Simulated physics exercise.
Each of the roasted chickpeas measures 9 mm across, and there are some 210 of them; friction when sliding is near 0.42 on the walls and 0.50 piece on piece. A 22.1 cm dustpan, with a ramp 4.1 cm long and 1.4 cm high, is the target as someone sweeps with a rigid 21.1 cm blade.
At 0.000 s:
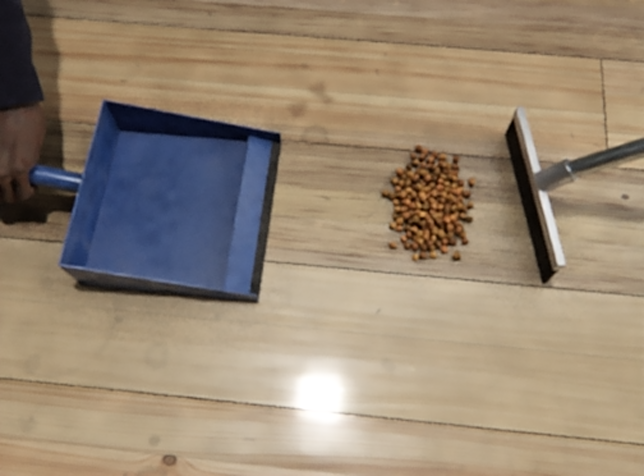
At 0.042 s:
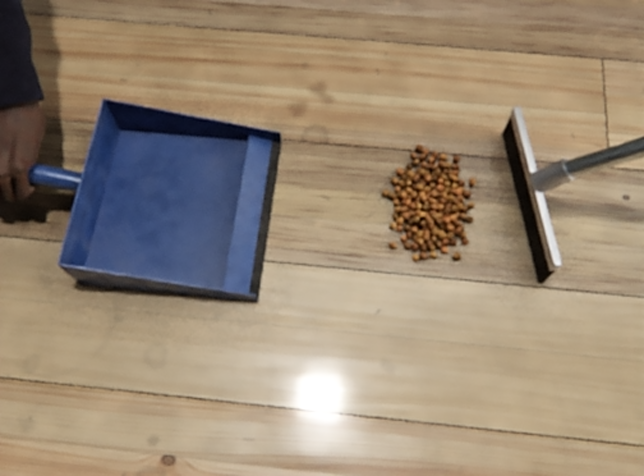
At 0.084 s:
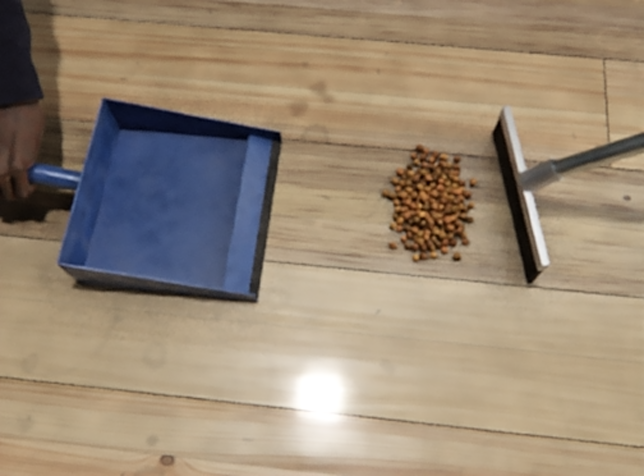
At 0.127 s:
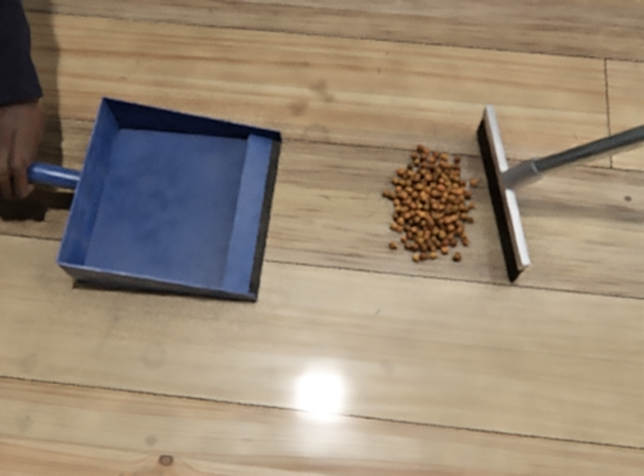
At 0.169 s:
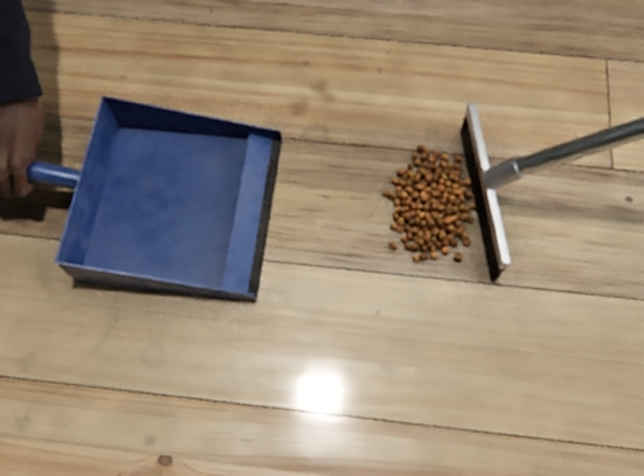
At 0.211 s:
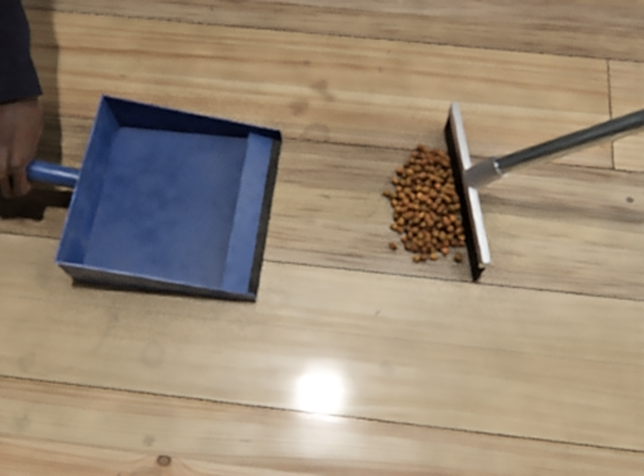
At the start, a hand at the left holds a blue dustpan on a wooden floor, with a pile of small brown pieces to its right and a long-handled blade farther right. The blade slides left across the boards, reaches the pile and presses into its right edge while the dustpan stays still.
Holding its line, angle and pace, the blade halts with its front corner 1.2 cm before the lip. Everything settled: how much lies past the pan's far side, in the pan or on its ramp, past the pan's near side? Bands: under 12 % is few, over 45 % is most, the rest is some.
Far side: Few; pan: Some; near side: Few.
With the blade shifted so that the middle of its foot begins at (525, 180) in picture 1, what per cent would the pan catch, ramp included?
Estimate: ~ 15 %.
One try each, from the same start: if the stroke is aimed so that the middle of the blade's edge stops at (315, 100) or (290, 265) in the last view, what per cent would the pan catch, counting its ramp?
Some 0 and 30 per cent.
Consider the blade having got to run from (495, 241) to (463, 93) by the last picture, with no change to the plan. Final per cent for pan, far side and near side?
Split: Pan = 0, far = 20, near = 0.
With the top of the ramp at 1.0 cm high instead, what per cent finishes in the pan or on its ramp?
Then around 25 percent, ramp counted.
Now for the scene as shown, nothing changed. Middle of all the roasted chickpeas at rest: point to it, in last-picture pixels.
Close to pixel (278, 202).
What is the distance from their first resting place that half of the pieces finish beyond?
Roughly 20 cm.
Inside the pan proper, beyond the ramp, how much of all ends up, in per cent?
Near 0 per cent, I'd say.
After 0.40 s, middle of the blade 14 cm from the lip; 0 % over the lip, far side 5 %, near side 0 %.
After 0.53 s, middle of the blade 7 cm from the lip; 0 % over the lip, far side 5 %, near side 0 %.
After 0.79 s, middle of the blade 3 cm from the lip; 25 % over the lip, far side 5 %, near side 0 %.
At rest (1.3 s), far side 5 %, pan 25 %, near side 0 %, in front of the lip or behind the blade 70 %.
